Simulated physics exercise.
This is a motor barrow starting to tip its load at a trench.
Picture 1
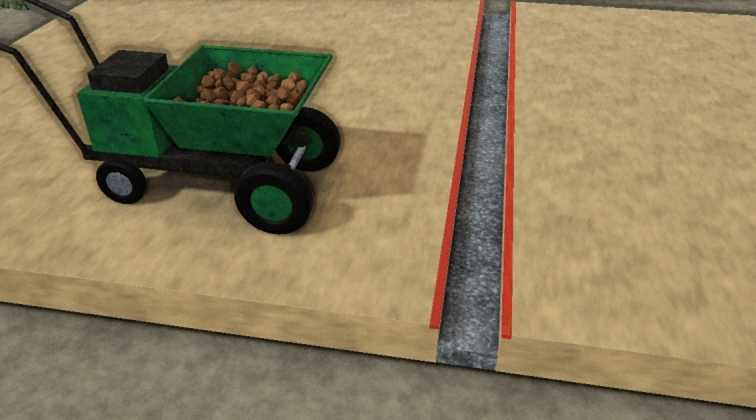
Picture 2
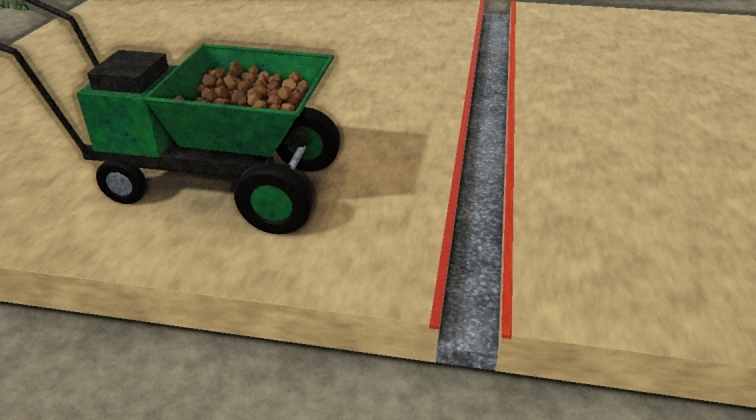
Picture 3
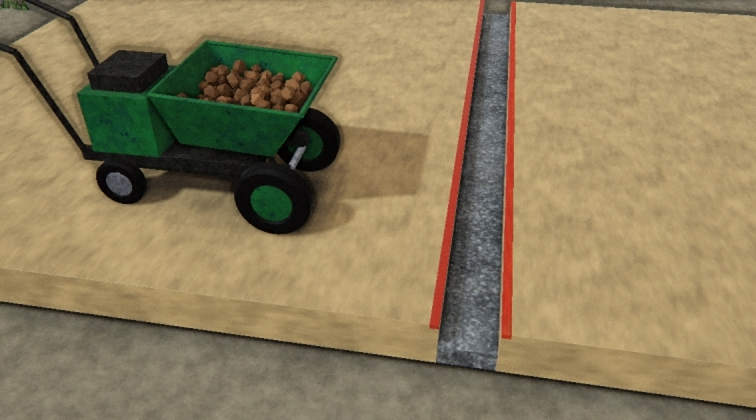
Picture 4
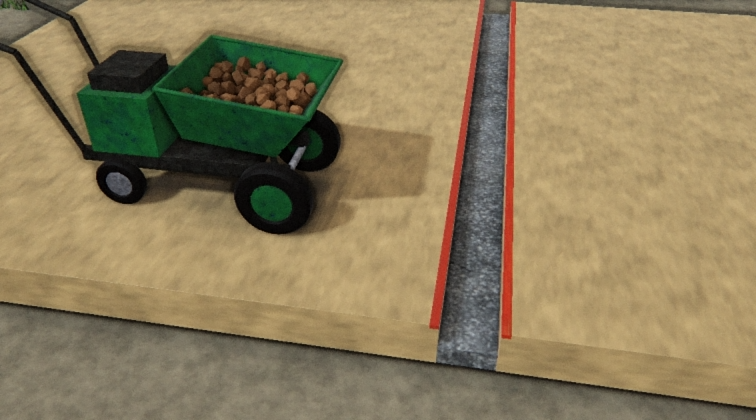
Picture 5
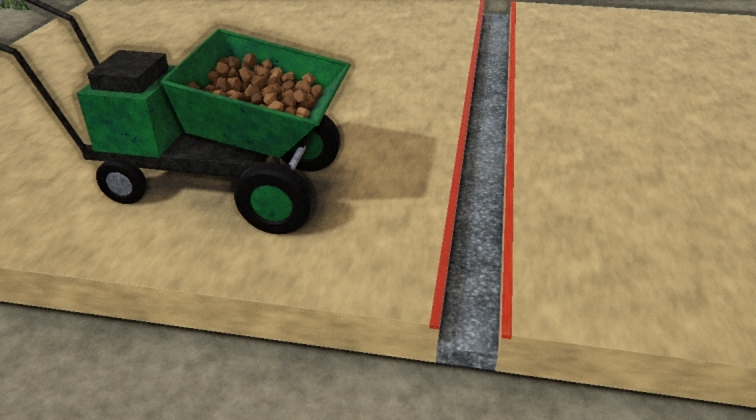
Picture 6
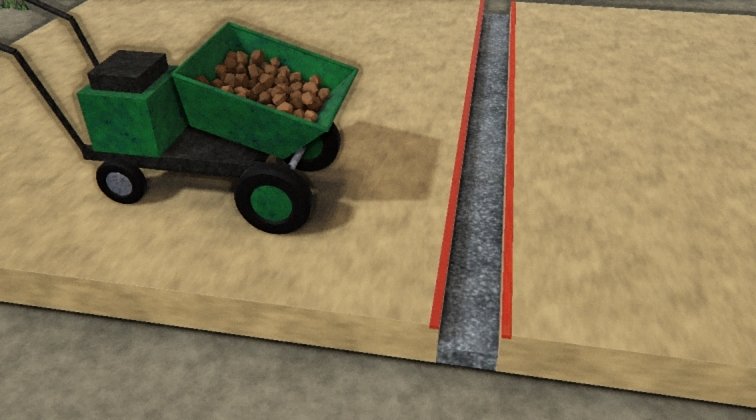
The green skip of a small motor barrow, loaded with brown clods, sits level at first on a sandy surface, left of a narrow, red-edged trench. It then tilts gradually toward the right, its back end rising clear of the chassis, while the wheels and frame stay still.
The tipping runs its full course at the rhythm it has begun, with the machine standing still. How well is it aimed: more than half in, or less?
The trench takes under half.
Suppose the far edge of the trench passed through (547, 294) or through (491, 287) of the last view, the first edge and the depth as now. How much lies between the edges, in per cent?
First some 30, then 30 per cent.
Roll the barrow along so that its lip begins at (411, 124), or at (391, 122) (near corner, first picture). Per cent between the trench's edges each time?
Near 50 % and 80 %.
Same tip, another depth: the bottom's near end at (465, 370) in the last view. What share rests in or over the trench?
Roughly 30 in a hundred.
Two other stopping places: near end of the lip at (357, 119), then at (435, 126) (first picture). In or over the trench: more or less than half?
The first try: The larger part. The second: Below a half.
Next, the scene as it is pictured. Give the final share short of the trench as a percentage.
Some 65 per cent.
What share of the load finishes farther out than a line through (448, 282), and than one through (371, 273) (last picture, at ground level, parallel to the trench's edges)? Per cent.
First some 30, then 80 per cent.
Soon after the last picture, skip tipped steeply; all in the skip.
A little later, skip tipped right over; most in the skip; a small part short of the trench.
Later still, skip tipped right over; about a quarter in the skip; about two thirds short of the trench; about a quarter in or heaped over the trench.
By the end, skip tipped right over; a small part in the skip; about two thirds short of the trench; about a quarter in or heaped over the trench; none beyond it.
